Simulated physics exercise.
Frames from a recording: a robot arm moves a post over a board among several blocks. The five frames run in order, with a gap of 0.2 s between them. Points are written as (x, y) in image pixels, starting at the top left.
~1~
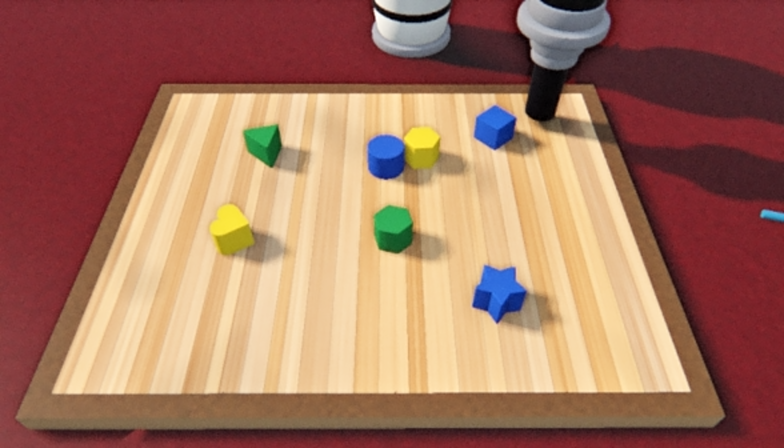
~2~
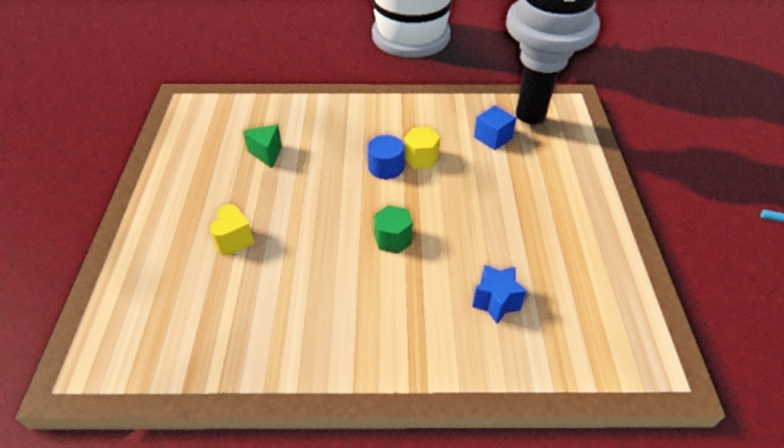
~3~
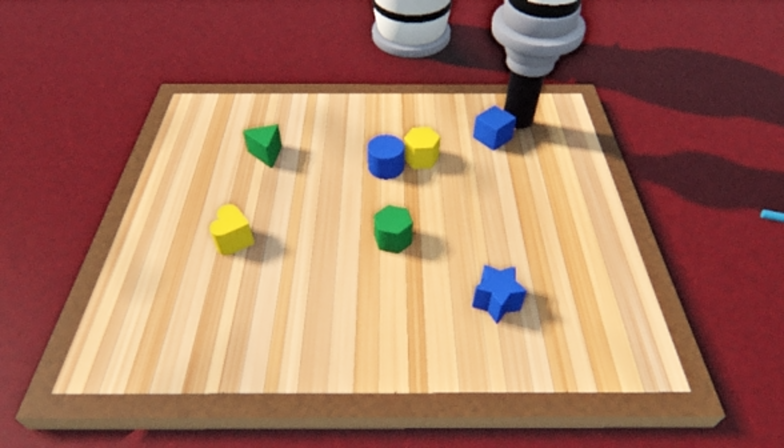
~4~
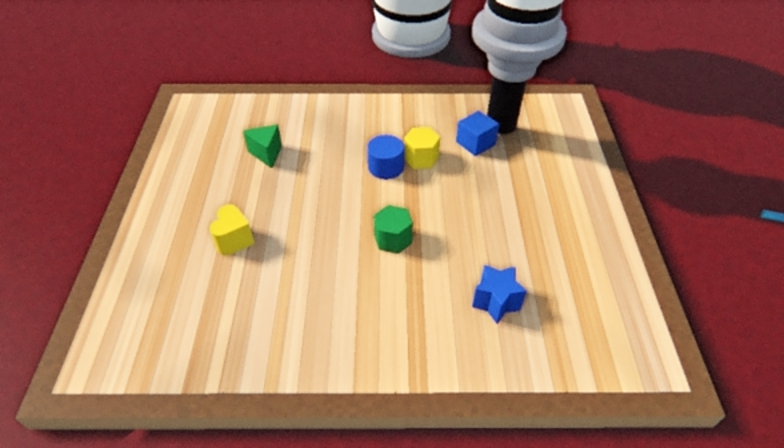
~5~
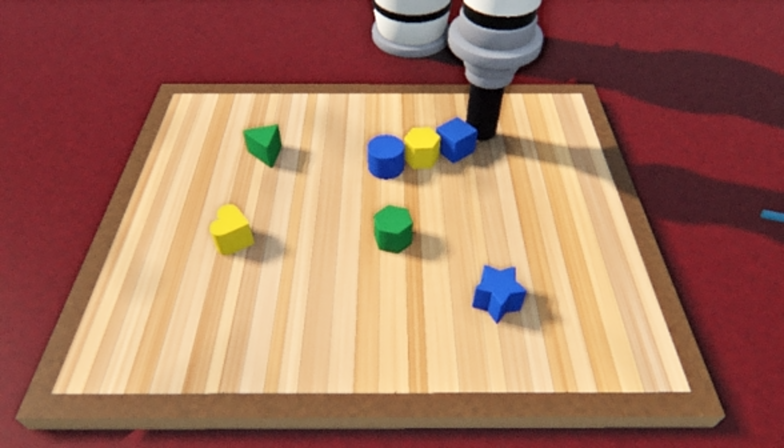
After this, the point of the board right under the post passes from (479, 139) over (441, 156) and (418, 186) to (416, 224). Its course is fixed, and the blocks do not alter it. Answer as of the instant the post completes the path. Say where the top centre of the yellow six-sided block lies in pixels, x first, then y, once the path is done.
If I read the scene right, the answer is (358, 147).
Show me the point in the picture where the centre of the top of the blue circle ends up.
Expect it around (323, 157).
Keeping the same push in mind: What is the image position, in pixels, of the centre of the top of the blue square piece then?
Its top middle: (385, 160).
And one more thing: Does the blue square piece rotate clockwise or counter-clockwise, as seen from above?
Looking down on the board, it turns clockwise.
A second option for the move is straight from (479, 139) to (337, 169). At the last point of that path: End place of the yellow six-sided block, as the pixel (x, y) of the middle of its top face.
The centre of its top face lies at (276, 176).
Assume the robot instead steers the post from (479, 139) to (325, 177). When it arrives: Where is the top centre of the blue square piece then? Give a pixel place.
Put as a pixel place, it's (292, 168).
What follows on the original path. One third of the way, post (441, 148); blue circle (347, 155); yellow six-sided block (380, 143), turned 15° clockwise; blue square piece (413, 143), turned 20° clockwise.
Two thirds of the way, post (418, 178); blue circle (323, 157); yellow six-sided block (358, 147), turned 50° clockwise; blue square piece (385, 160), turned 60° clockwise.
At the end, post (416, 215); blue circle (323, 157); green six-sided block (390, 223), turned 15° clockwise; yellow six-sided block (358, 147), turned 50° clockwise; blue square piece (385, 160), turned 60° clockwise.
